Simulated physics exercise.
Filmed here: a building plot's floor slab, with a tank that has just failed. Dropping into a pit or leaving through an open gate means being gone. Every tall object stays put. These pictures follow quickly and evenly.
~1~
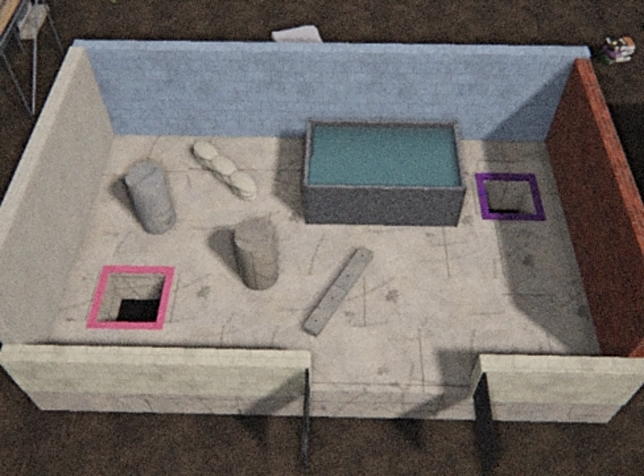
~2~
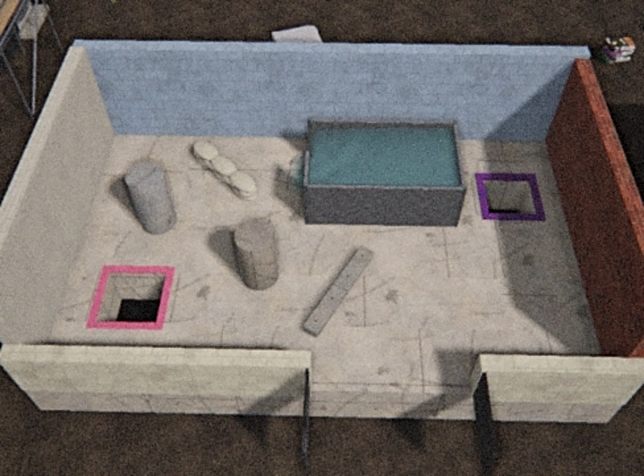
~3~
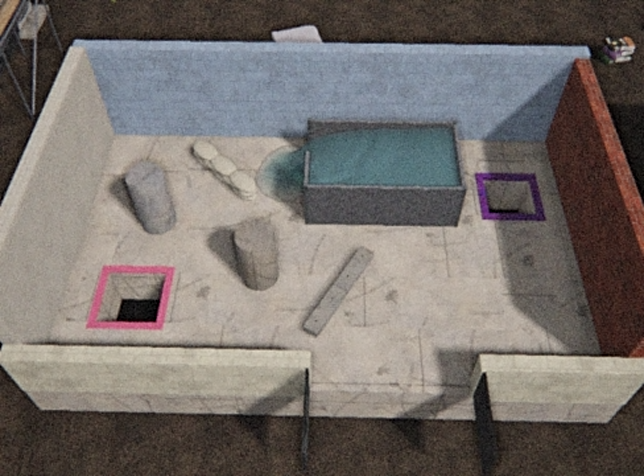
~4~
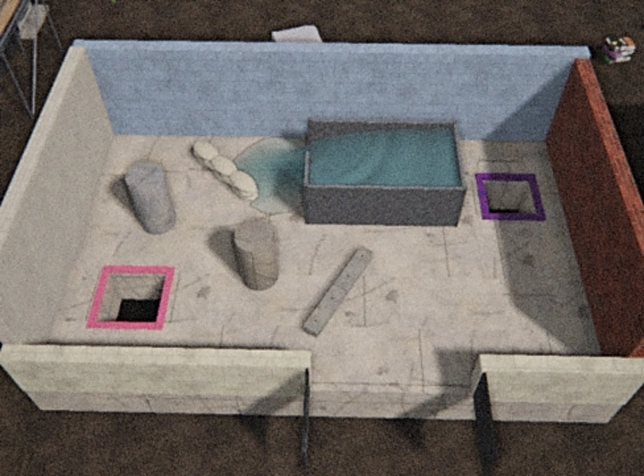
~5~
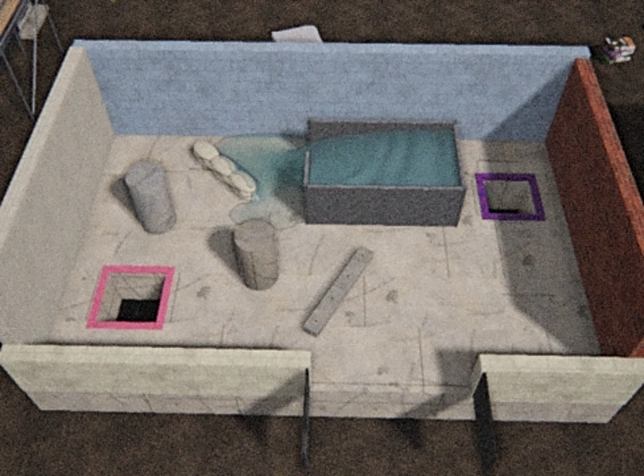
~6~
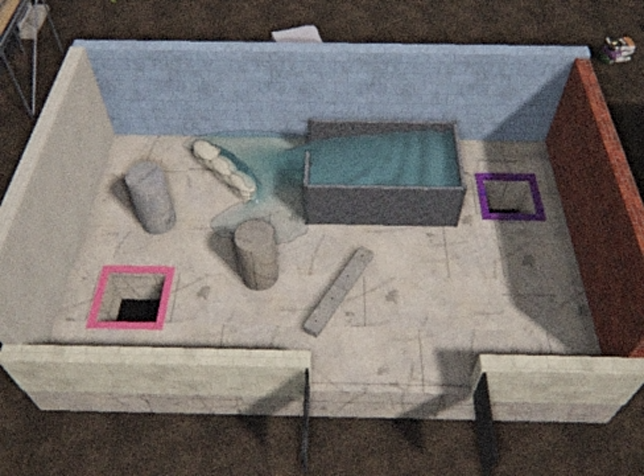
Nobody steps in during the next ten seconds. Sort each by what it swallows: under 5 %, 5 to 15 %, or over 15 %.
Sorted: Gate under 5 %, purple pit under 5 %, pink pit over 15 %.
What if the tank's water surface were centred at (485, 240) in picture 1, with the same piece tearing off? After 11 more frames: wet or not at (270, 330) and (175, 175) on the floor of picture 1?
Swamped, swamped.
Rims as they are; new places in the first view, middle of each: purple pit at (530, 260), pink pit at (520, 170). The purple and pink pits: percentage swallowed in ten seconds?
Purple share 0%, pink share 10%.
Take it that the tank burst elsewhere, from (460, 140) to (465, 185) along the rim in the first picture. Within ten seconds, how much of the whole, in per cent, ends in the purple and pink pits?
In per cent: Purple 55, pink 2.
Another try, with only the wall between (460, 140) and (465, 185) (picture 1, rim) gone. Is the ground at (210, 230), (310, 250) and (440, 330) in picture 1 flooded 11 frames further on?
Going point by point: Left unwetted, left unwetted, left unwetted.
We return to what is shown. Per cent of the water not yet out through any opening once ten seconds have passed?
Estimate: 76 per cent.
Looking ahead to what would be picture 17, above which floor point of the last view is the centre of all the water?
I'd say around (306, 182).
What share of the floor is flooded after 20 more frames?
Close to 45 %.
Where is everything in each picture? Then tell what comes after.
In the first picture, the tank at (383, 156) is whole and still.
In the second picture, the front is at a hidden place, out from the gap at (311, 160).
In the third picture, the front is at (262, 183), out from the gap at (311, 163).
In the fourth picture, the front is at (231, 170), out from the gap at (311, 164).
In the fifth picture, water pours out at (311, 164) and has run to (212, 149).
In the sixth picture, the front is at (188, 145), out from the gap at (311, 164).
A moment on, water covers 20 % of the floor; the gate 0 %, the purple pit 0 %, the pink pit 0 %.
Next, water covers 35 % of the floor; the gate 0 %, the purple pit 0 %, the pink pit 0 %.
Then, water covers 45 % of the floor; the gate 0 %, the purple pit 0 %, the pink pit 4 %.
Later, water covers 65 % of the floor; the gate 0 %, the purple pit 0 %, the pink pit 13 %.
In the end, water covers 90 % of the floor; the gate 1 %, the purple pit 2 %, the pink pit 22 %.
